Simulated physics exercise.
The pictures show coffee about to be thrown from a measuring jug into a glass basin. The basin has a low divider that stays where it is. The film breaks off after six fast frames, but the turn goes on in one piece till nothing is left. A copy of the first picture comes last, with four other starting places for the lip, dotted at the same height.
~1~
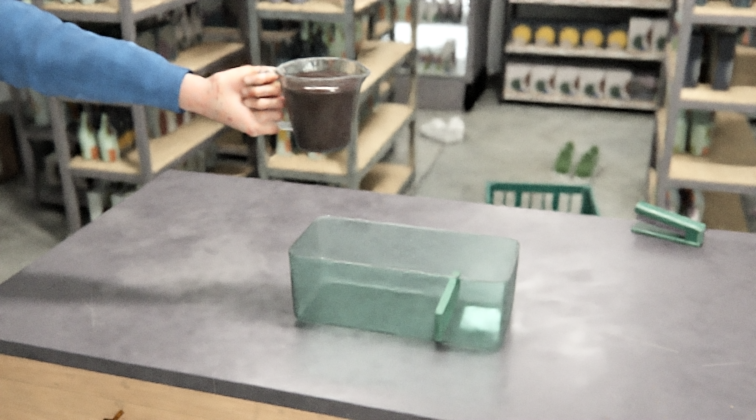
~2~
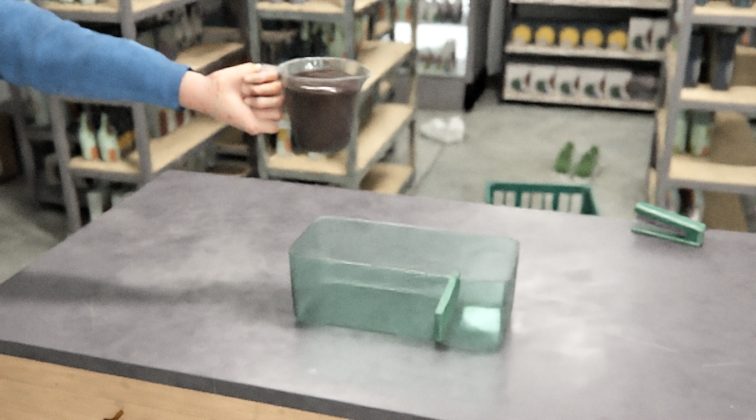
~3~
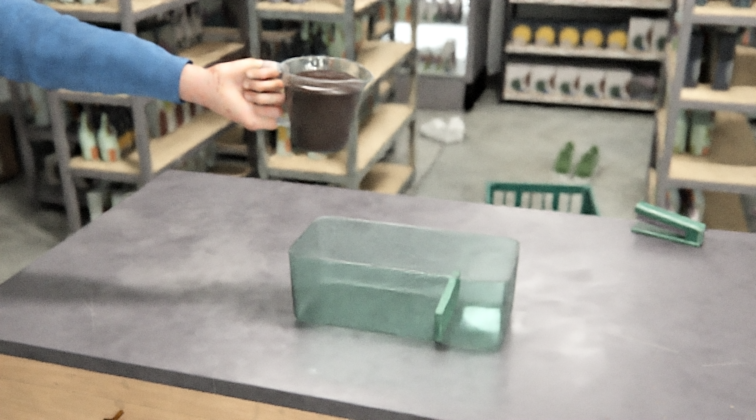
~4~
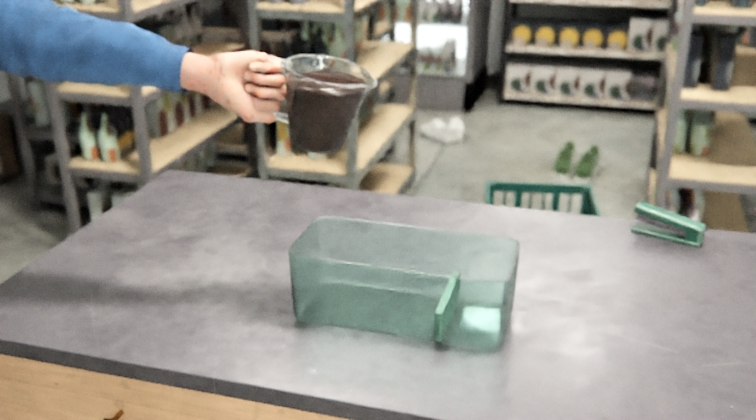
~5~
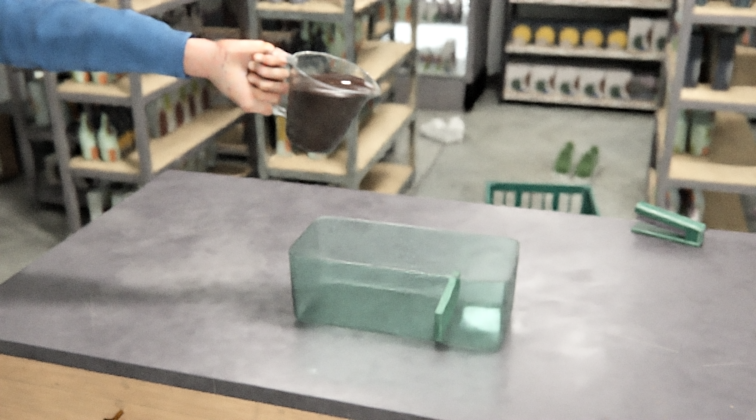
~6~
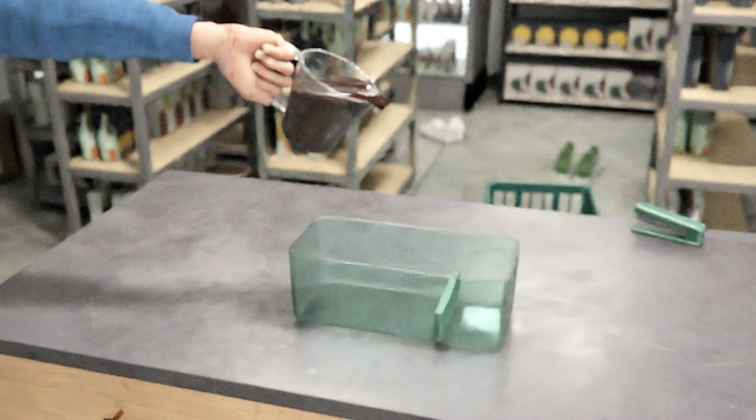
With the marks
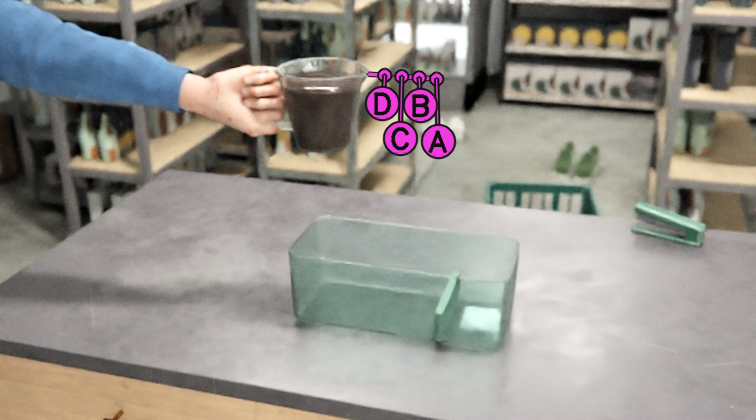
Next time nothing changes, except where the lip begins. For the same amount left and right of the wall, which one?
It is C.
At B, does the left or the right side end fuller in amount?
More ends on the right.
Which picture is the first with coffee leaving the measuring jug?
Picture 6.
In magenta, A at (436, 79); B at (419, 77); C at (401, 76); D at (384, 75).
For place A, about 32 % ends left of the wall and 64 % right of it; 4 % is lost outside.
For place B, about 31 % ends left of the wall and 65 % right of it; 4 % is lost outside.
For place C, about 44 % ends left of the wall and 54 % right of it; 3 % is lost outside.
For place D, about 72 % ends left of the wall and 23 % right of it; 5 % is lost outside.
